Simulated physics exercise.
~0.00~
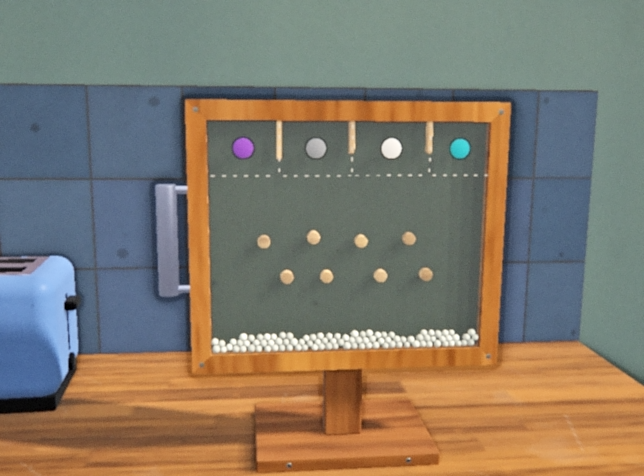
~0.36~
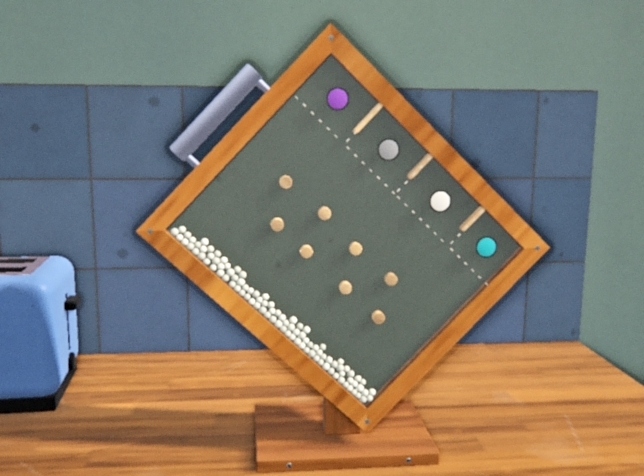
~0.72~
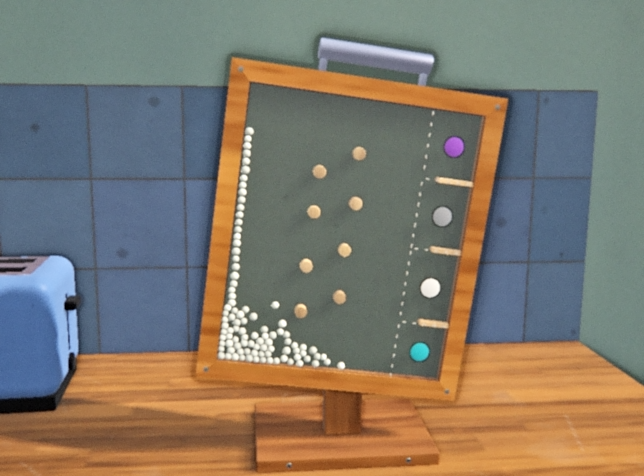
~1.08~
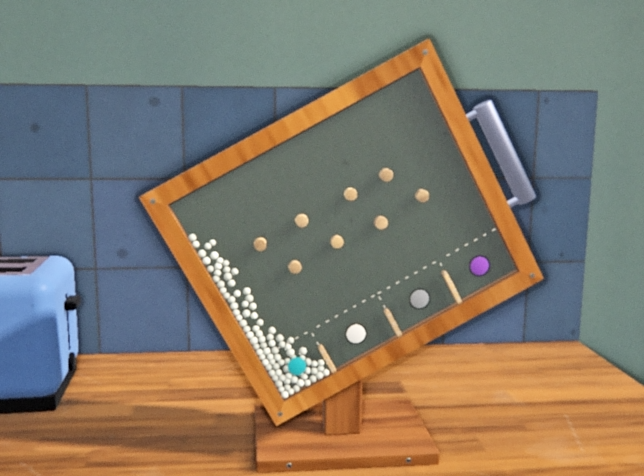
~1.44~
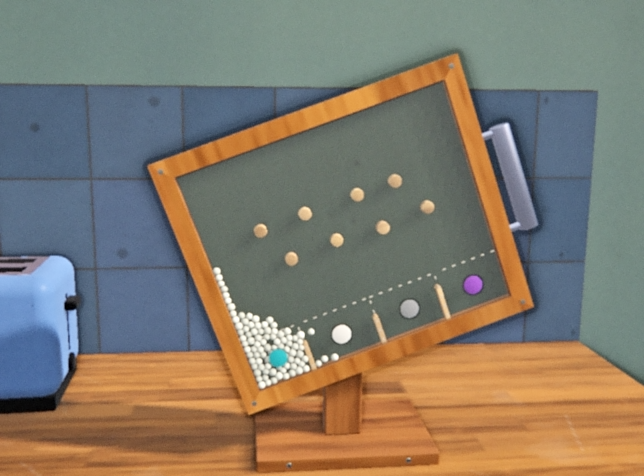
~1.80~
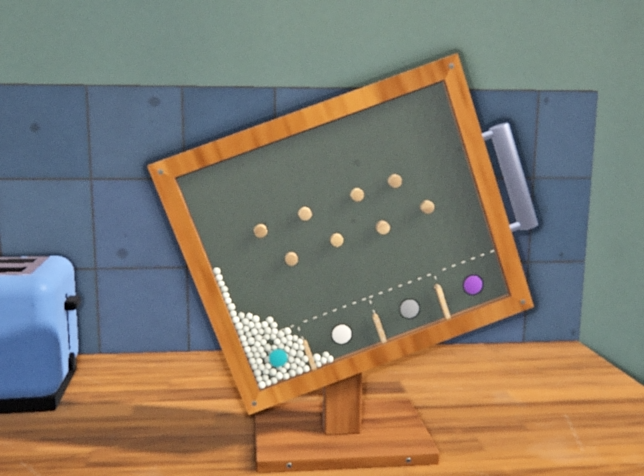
A wooden-framed box turns clockwise past upright, and its white beads heap around the turquoise dot.
